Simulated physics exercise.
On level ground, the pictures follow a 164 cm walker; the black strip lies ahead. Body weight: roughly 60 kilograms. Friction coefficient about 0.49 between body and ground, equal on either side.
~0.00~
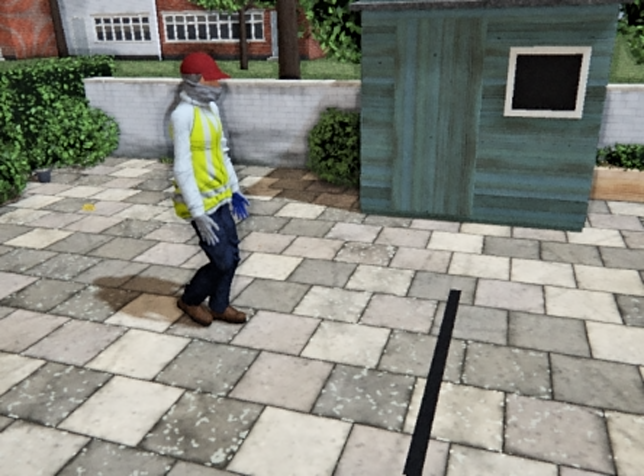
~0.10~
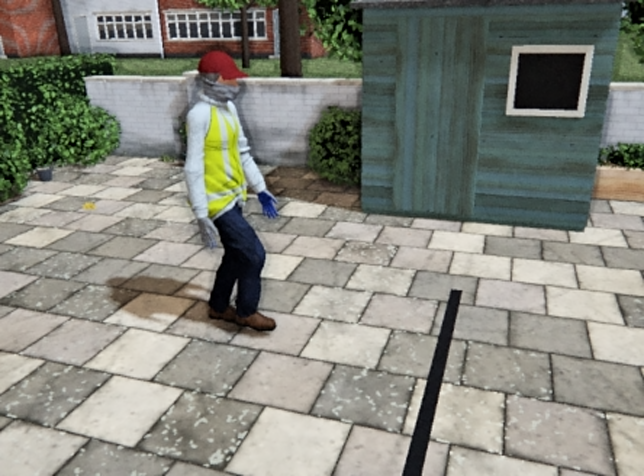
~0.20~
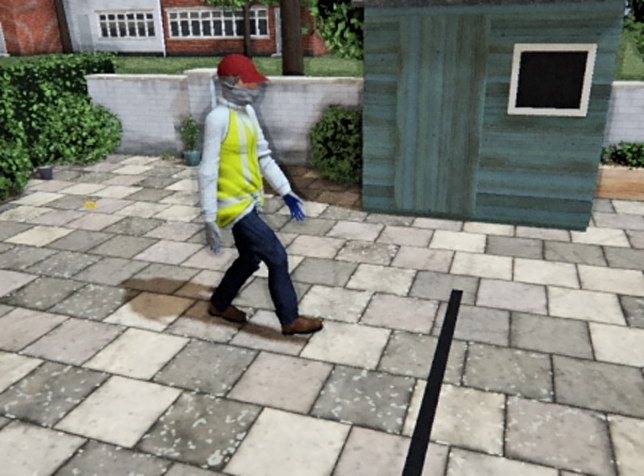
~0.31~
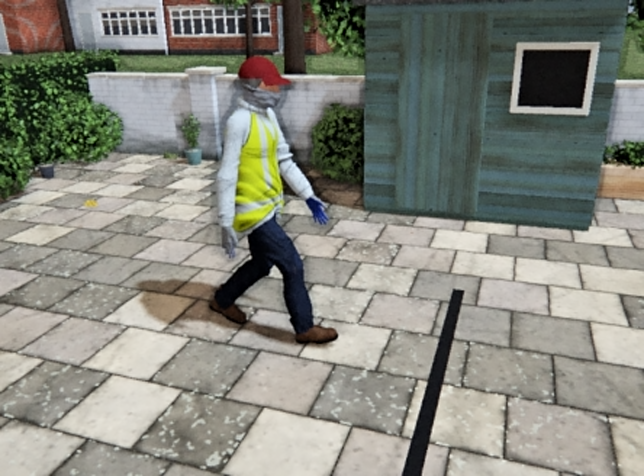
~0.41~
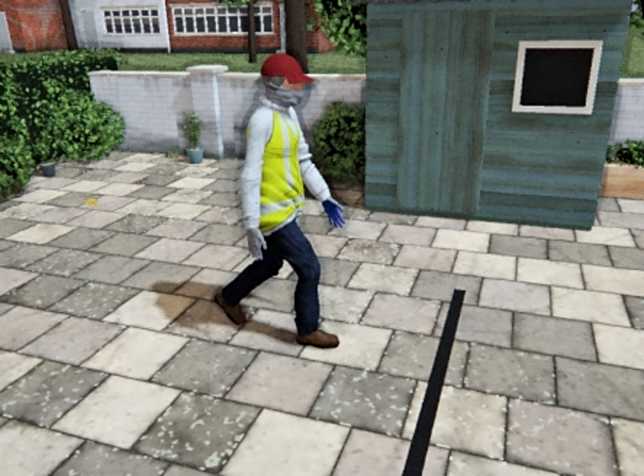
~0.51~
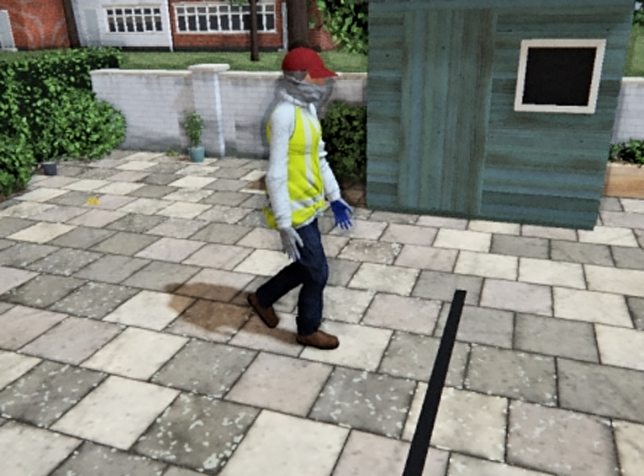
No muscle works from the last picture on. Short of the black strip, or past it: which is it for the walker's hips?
Short of it.
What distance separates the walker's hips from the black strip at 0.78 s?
Around 50 cm shy of it.
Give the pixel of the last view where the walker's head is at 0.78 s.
(354, 139).
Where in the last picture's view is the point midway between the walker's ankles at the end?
My guess is somewhere near (396, 327).
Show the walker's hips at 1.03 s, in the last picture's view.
Somewhere close to (386, 309).
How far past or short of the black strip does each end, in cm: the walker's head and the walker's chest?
Walker's head, 10 cm on the past side; walker's chest, 20 cm on the short side.
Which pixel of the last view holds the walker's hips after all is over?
Somewhere about (410, 305) in the final view.
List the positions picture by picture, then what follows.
In the first picture, walker's hips (203, 194), walker's head (196, 89), walker's chest (197, 137), black strip (436, 392).
In the second picture, walker's hips (219, 195), walker's head (214, 88), walker's chest (214, 137); 11 cm walked.
In the third picture, walker's hips (236, 200), walker's head (233, 92), walker's chest (232, 141); 22 cm walked.
In the fourth picture, walker's hips (255, 204), walker's head (254, 94), walker's chest (253, 144); 34 cm walked.
In the fifth picture, walker's hips (276, 205), walker's head (276, 93), walker's chest (274, 144); 47 cm walked.
In the sixth picture, walker's hips (295, 203), walker's head (298, 88), walker's chest (294, 140), black strip (437, 397); 59 cm walked.
After 0.78 s the walker's hips are 52 cm short of the black strip, near (348, 250) in the last picture's view; the walker's head 50 cm short of the black strip.
After 1.03 s the walker's hips are 32 cm short of the black strip, near (386, 309) in the last picture's view; the walker's head 20 cm short of the black strip.
After 1.33 s the walker's hips are 29 cm short of the black strip, near (395, 309) in the last picture's view; the walker's head 5 cm short of the black strip.
Final state at 2.5 s, walker's hips stop short of the black strip; walker's head crosses the black strip; walker's chest stops short of the black strip.
